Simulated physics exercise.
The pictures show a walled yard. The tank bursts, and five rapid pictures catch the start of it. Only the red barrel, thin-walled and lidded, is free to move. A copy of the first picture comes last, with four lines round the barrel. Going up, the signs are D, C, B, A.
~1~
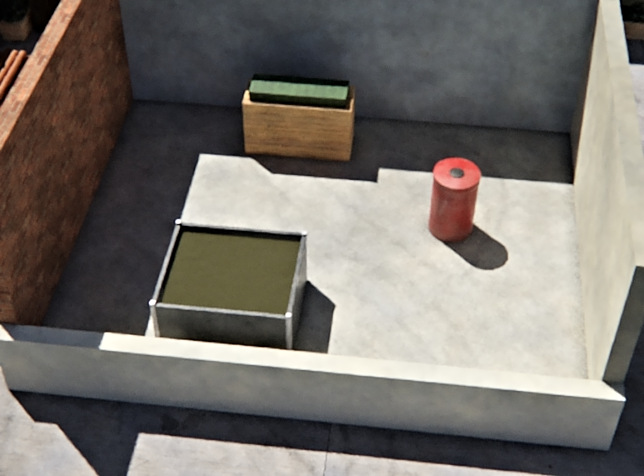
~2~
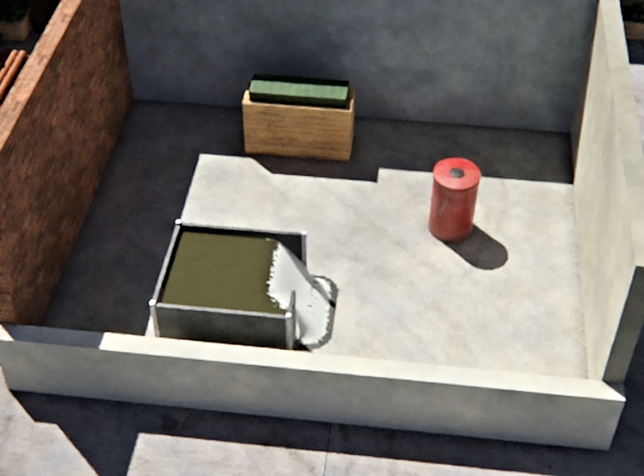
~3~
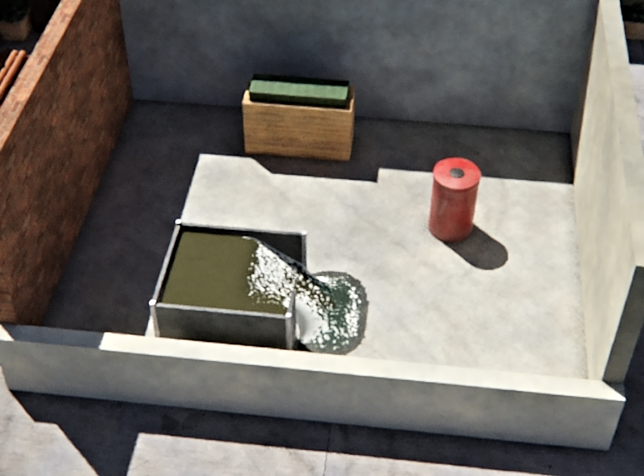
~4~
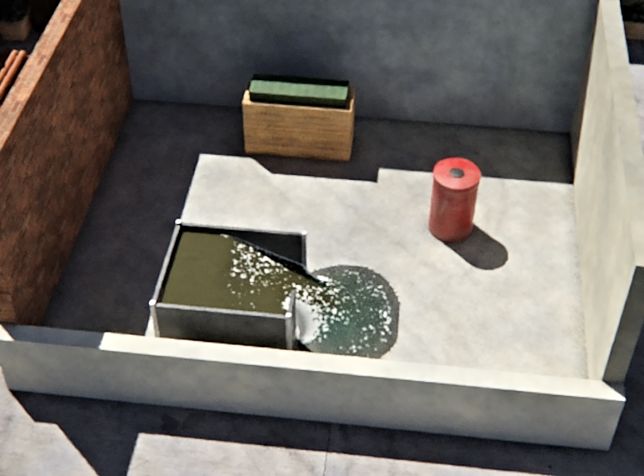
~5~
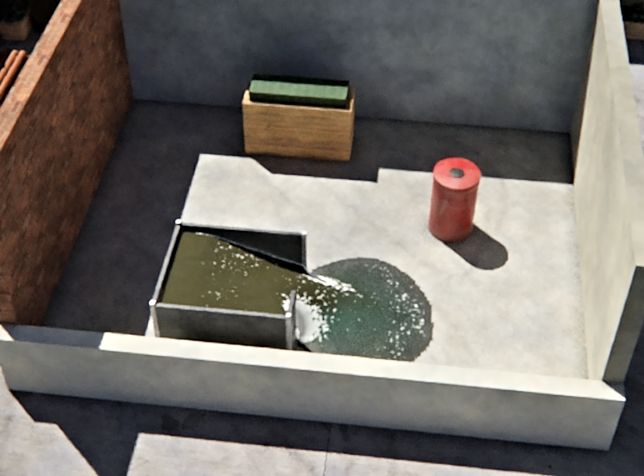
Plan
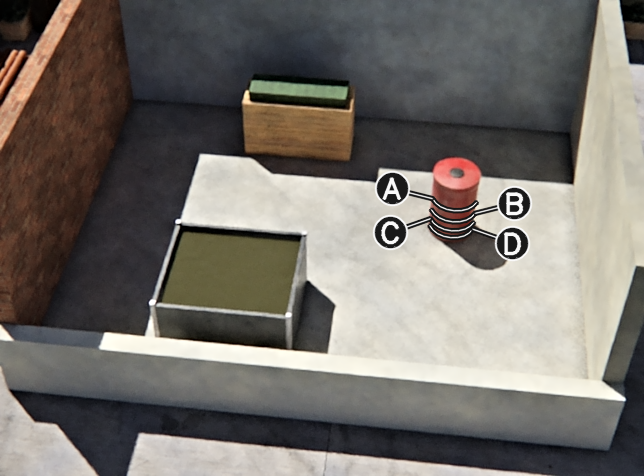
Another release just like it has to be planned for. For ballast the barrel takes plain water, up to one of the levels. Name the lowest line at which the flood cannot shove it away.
The answer is line C.
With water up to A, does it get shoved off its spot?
No, that is safe.
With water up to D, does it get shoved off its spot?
Yes, that goes wrong.
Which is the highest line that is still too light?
Here it is line D.
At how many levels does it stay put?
Three of the four.
In white, A at (454, 210); B at (452, 221); C at (451, 230); D at (450, 237); from the bottom up D, C, B, A.
Choosing A, it does not move.
Choosing B, it does not move.
Choosing C, it does not move.
Choosing D, it is pushed about its own width away.
